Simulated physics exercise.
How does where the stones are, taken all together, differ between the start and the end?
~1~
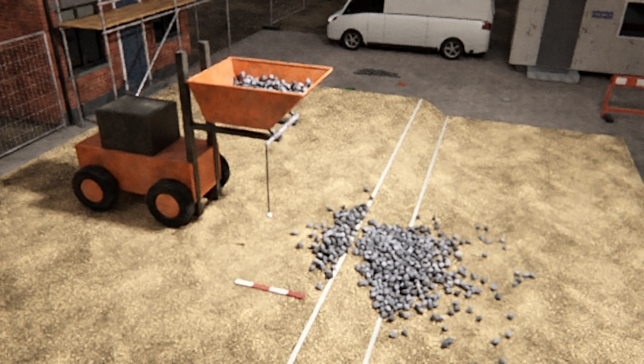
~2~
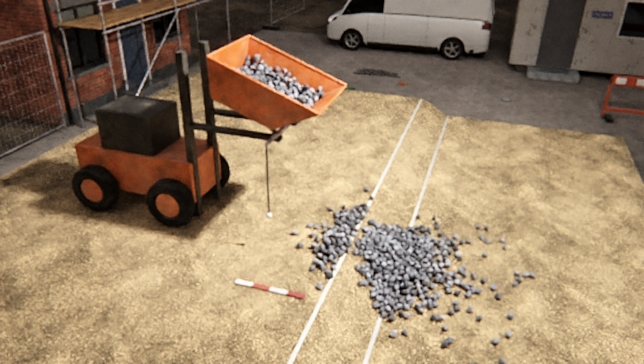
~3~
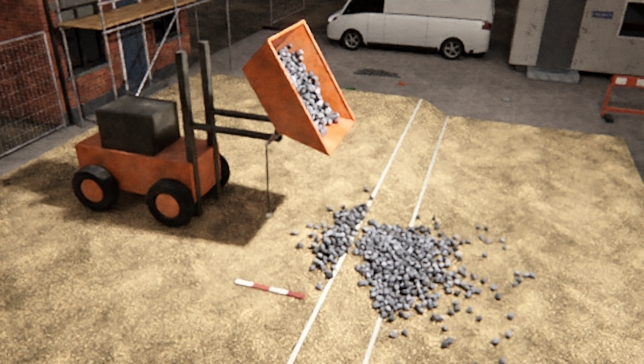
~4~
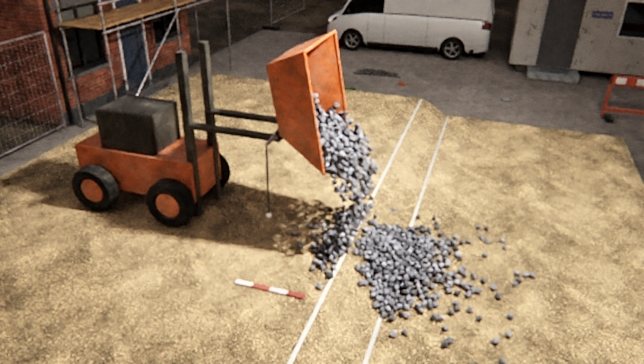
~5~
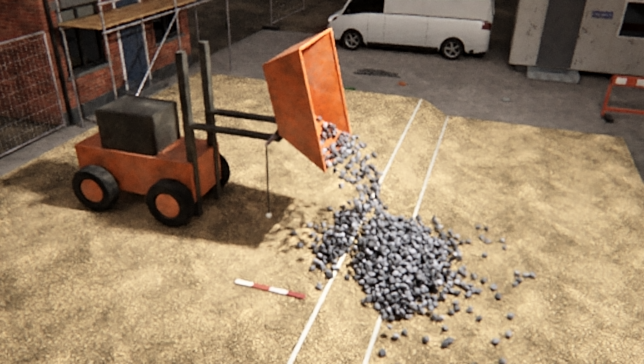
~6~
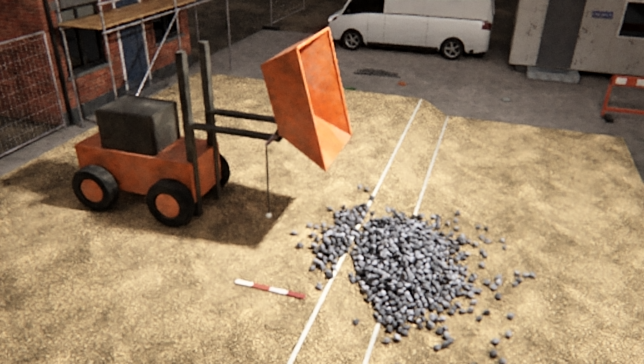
At the start the stones are split between the raised skip and the heap on the sand. By the end they all lie on the ground in one larger heap, so as a whole they are lower and farther to the right in the view.
An orange forklift on the left holds a raised orange skip of grey stones over a sandy yard, seen from above, with a heap of similar stones already lying across two white lines to the right. A white van stands behind, and a red and white staff lies on the sand. The skip tips forward to the right, steeper and steeper, until its stones pour from the lower edge onto the heap. It stays steeply tipped, rocking slightly as the stream thins. Finally the skip is empty and the stones lie in a larger heap, spread mostly beyond the lines.
